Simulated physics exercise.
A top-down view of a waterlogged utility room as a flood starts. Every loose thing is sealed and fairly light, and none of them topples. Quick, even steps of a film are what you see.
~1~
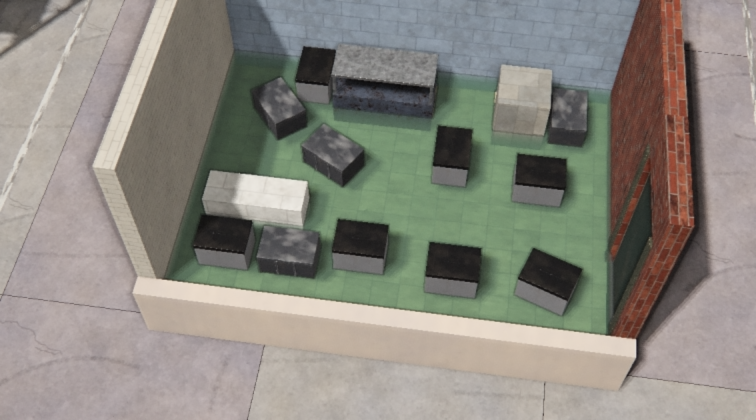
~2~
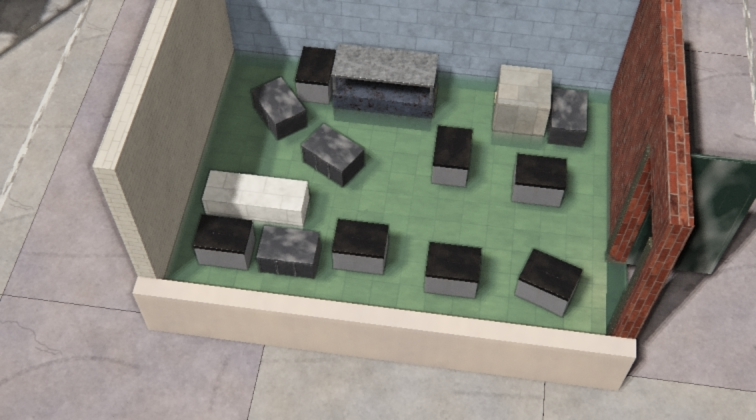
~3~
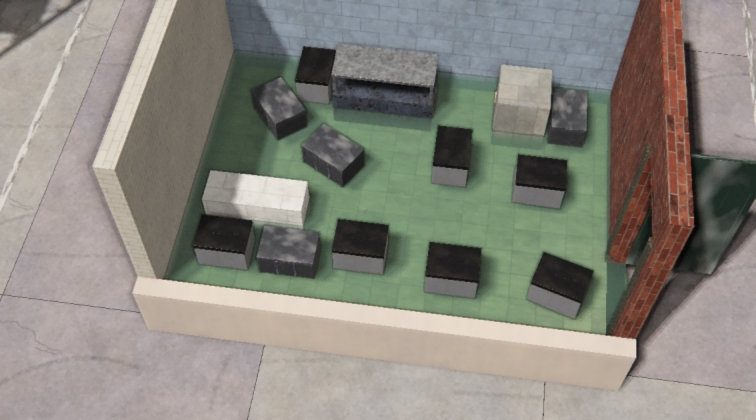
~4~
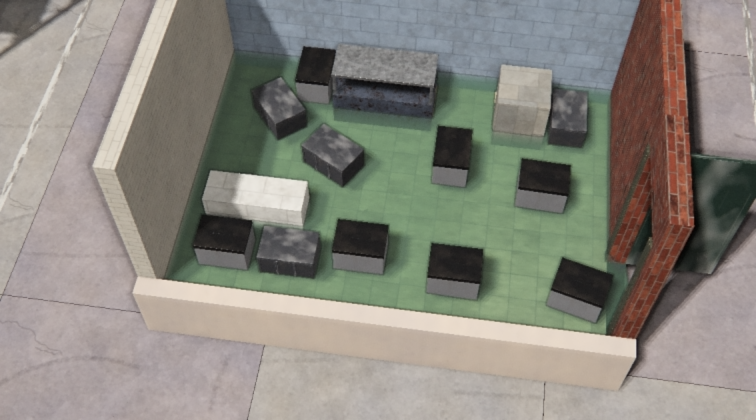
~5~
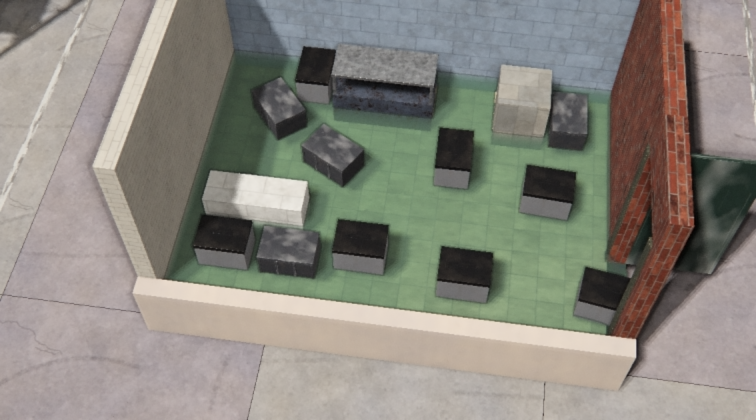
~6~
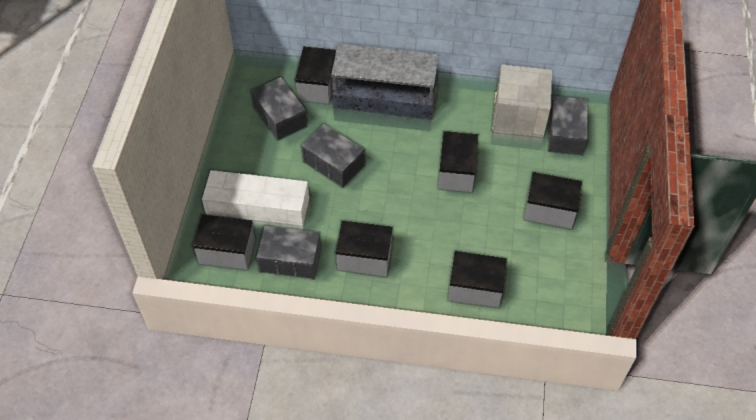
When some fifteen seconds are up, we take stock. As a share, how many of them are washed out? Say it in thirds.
The answer is one to two thirds.
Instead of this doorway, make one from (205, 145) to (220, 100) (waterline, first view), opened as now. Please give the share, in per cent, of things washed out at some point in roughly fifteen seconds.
Close to 40 %.
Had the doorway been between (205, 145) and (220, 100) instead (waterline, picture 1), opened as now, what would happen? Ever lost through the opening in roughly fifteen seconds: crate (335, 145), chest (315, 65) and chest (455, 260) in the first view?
Sequentially: Escapes, escapes, remains.
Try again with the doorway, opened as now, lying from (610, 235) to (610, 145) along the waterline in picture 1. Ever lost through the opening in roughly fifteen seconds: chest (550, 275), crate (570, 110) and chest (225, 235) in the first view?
Lab log - 1: Escaped; 2: Escaped; 3: Retained.
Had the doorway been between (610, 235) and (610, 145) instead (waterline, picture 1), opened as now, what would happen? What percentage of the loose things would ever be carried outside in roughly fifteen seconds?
My estimate is some 50 percent.
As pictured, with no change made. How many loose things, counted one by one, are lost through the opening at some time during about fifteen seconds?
Count: 6.
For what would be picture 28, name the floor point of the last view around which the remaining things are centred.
Around (405, 220).
A moment on, 1 of 11 are out; 10 afloat.
Next, 3 of 11 are out; 8 afloat.
Later, 4 of 11 are out; 7 afloat.
In the end, 6 of 11 are out; 5 afloat.
